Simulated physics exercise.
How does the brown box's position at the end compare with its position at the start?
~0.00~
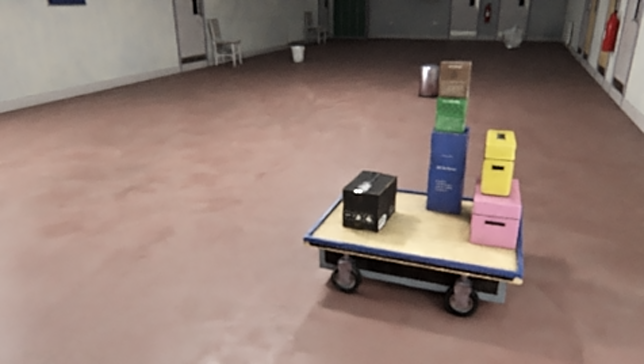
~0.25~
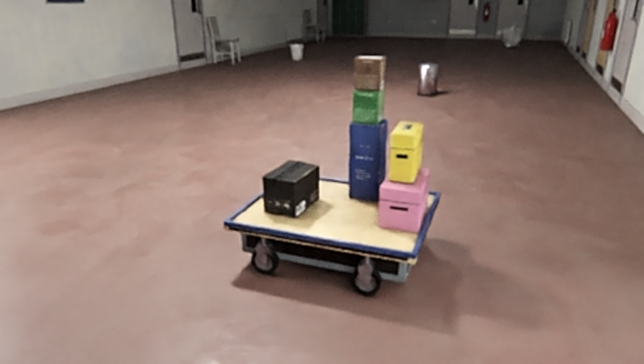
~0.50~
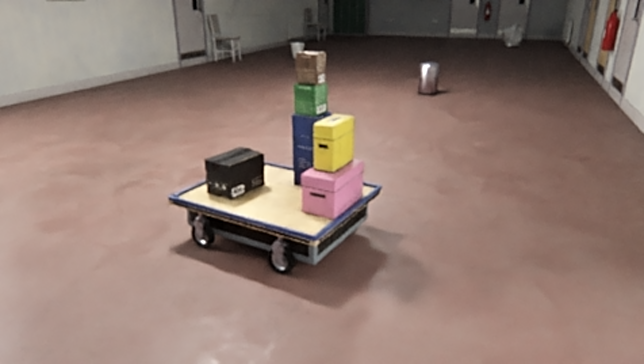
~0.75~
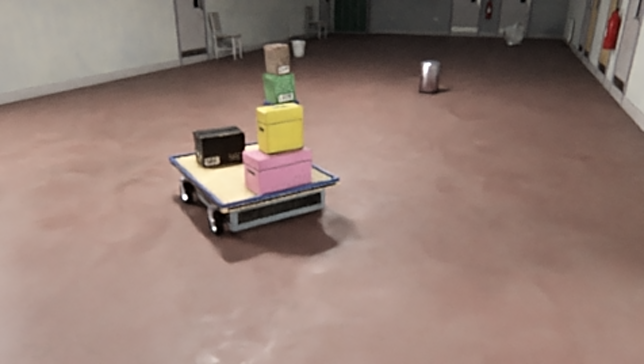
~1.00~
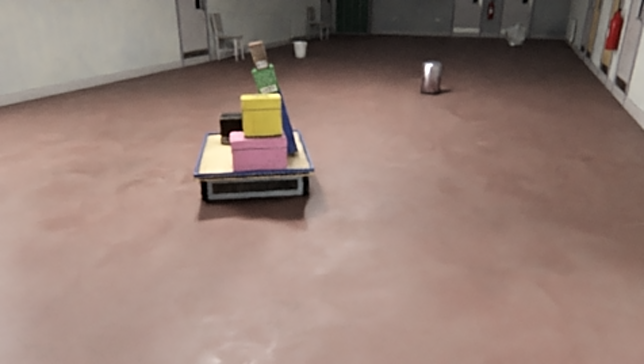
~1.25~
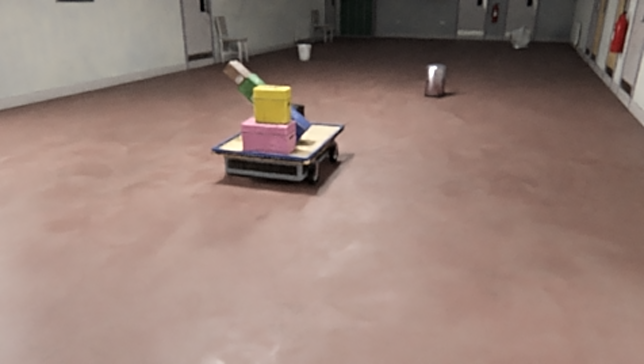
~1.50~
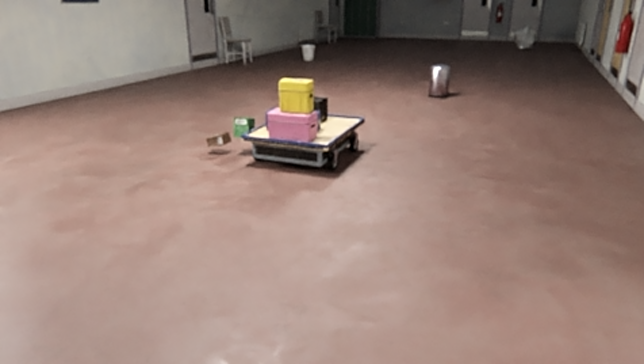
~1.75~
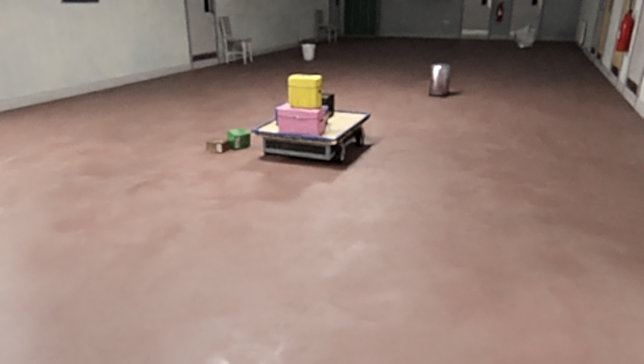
At the start the brown box is upright on top of the green box on the cart. At the end it lies on its side on the floor, to the left of the cart.
